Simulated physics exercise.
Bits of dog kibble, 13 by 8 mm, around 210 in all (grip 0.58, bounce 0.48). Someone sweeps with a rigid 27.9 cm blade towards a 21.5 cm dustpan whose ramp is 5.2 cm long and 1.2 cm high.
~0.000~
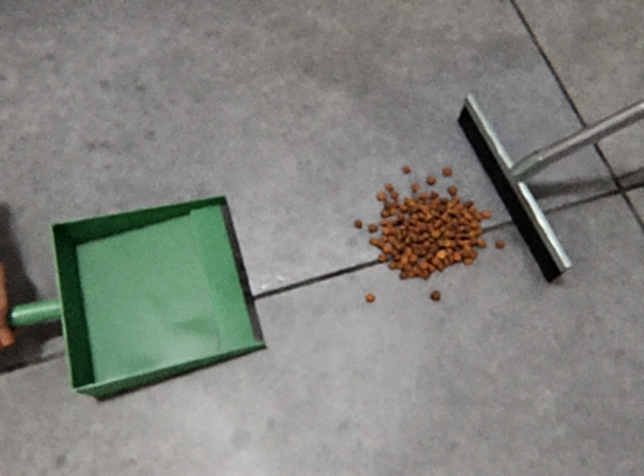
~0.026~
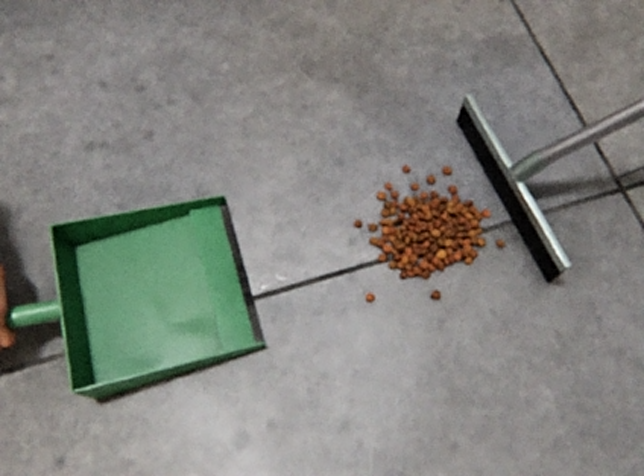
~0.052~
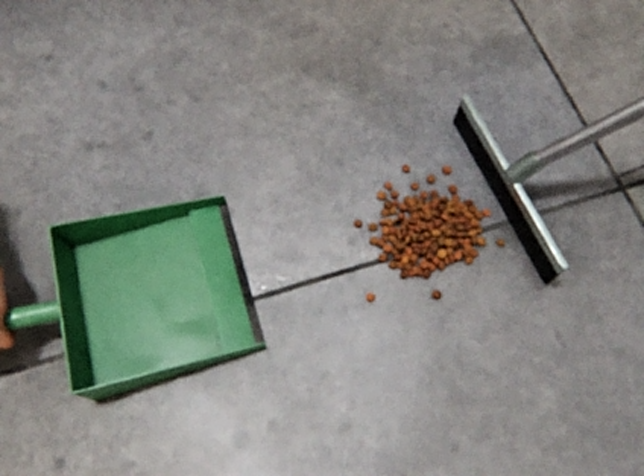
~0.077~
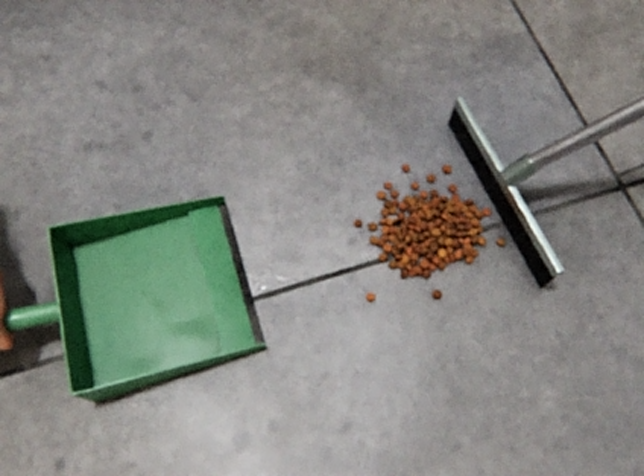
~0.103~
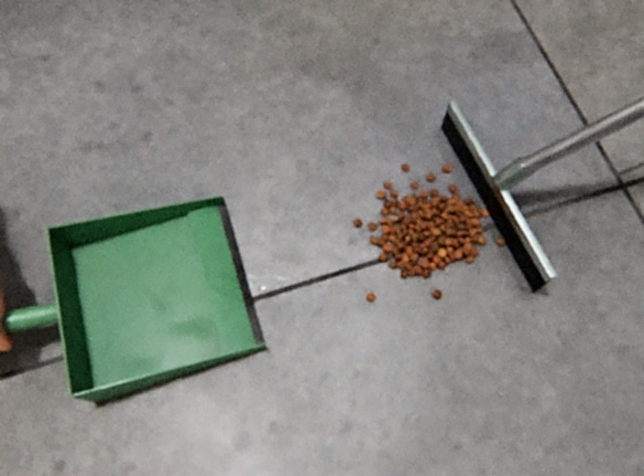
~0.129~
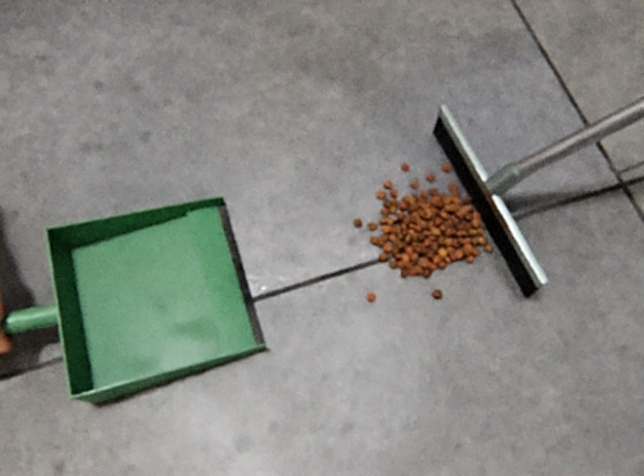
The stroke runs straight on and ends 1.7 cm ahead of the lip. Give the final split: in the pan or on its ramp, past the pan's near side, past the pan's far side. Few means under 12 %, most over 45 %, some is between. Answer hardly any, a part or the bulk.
In the pan or on its ramp: A part; past the pan's near side: A part; past the pan's far side: Hardly any.
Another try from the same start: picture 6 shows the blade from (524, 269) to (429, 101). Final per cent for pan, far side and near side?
Pan 40, far 5, near 10.
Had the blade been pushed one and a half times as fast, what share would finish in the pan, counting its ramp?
It would be near 40 per cent.
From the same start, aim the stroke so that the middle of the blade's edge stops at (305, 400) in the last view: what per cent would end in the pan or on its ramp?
Some 20 per cent.
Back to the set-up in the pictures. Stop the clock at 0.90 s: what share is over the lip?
Some 40 per cent.
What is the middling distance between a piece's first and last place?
About 28 cm.
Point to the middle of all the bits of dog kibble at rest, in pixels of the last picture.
Near (253, 318).
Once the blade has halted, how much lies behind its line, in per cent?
Some 5 per cent.
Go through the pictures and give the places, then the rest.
In the first frame, blade from (564, 267) to (469, 101), moved 0.0 cm, 0 of the pieces shifted so far; middle of the pieces at (428, 231); pan at (152, 298).
In the second frame, blade from (564, 267) to (467, 101), moved 0.2 cm, 0 of the pieces shifted so far; middle of the pieces at (428, 231).
In the third frame, blade from (561, 269) to (464, 102), moved 0.8 cm, 0 of the pieces shifted so far; middle of the pieces at (428, 230).
In the fourth frame, blade from (556, 272) to (459, 104), moved 1.7 cm, 0 of the pieces shifted so far; middle of the pieces at (428, 230).
In the fifth frame, blade from (549, 277) to (451, 108), moved 3.0 cm, 0 of the pieces shifted so far; middle of the pieces at (428, 229).
In the sixth frame, blade from (541, 283) to (443, 112), moved 4.5 cm, 16 of the pieces shifted so far; middle of the pieces at (428, 229); pan at (150, 301). Its pace works out near 0.57 m/s, heading 16 degrees towards the viewer's side.
After 0.41 s, middle of the blade 18 cm from the lip; 0 % over the lip, far side 0 %, near side 10 %.
After 0.59 s, middle of the blade 8 cm from the lip; 0 % over the lip, far side 0 %, near side 20 %.
After 0.90 s, middle of the blade 3 cm from the lip; 40 % over the lip, far side 0 %, near side 30 %.
At rest (1.2 s), pan 40 %, near side 30 %, far side 0 %, in front of the lip or behind the blade 30 %.
